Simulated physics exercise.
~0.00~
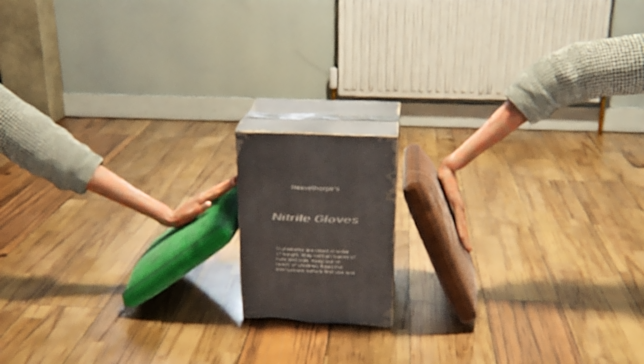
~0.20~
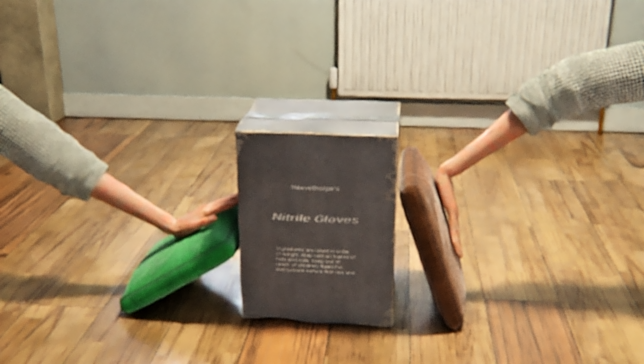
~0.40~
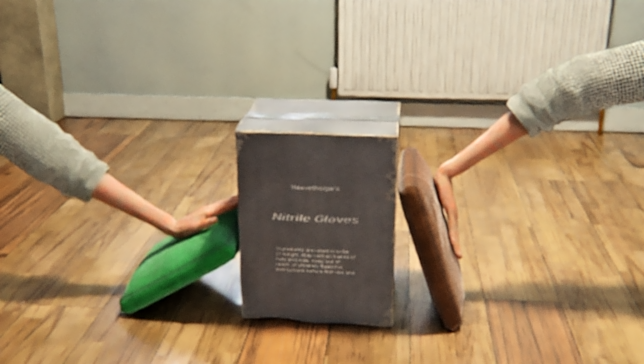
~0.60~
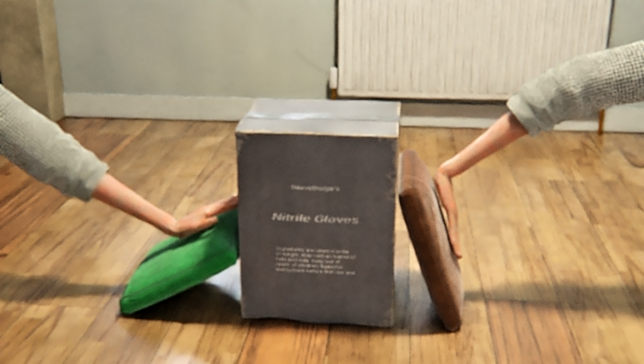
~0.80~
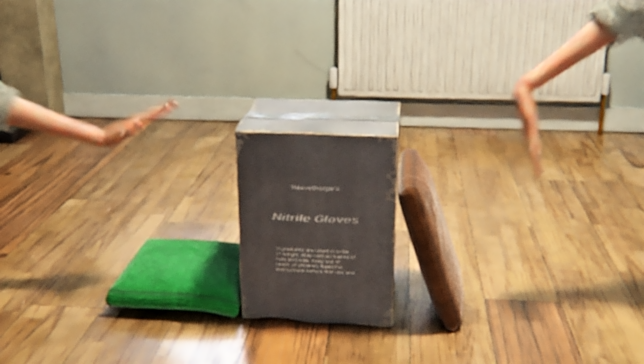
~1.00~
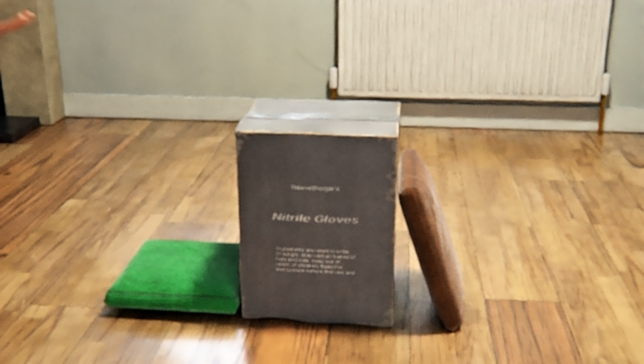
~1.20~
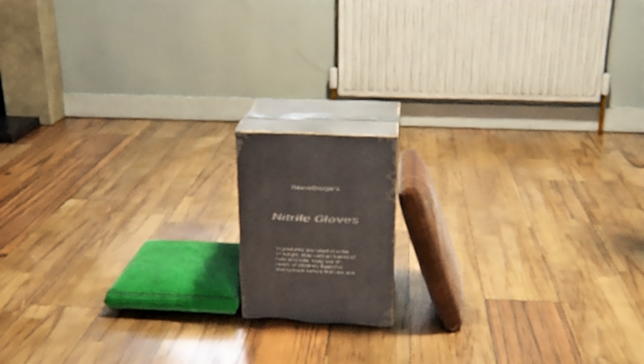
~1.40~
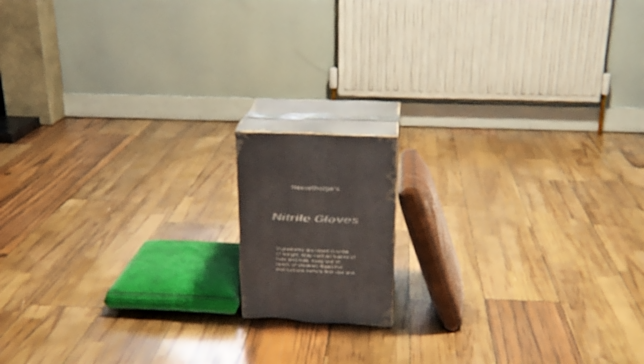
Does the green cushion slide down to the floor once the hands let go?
Yes, the green cushion slips down and lies flat on the floor to the left of the box. The brown cushion keeps leaning on the right side.
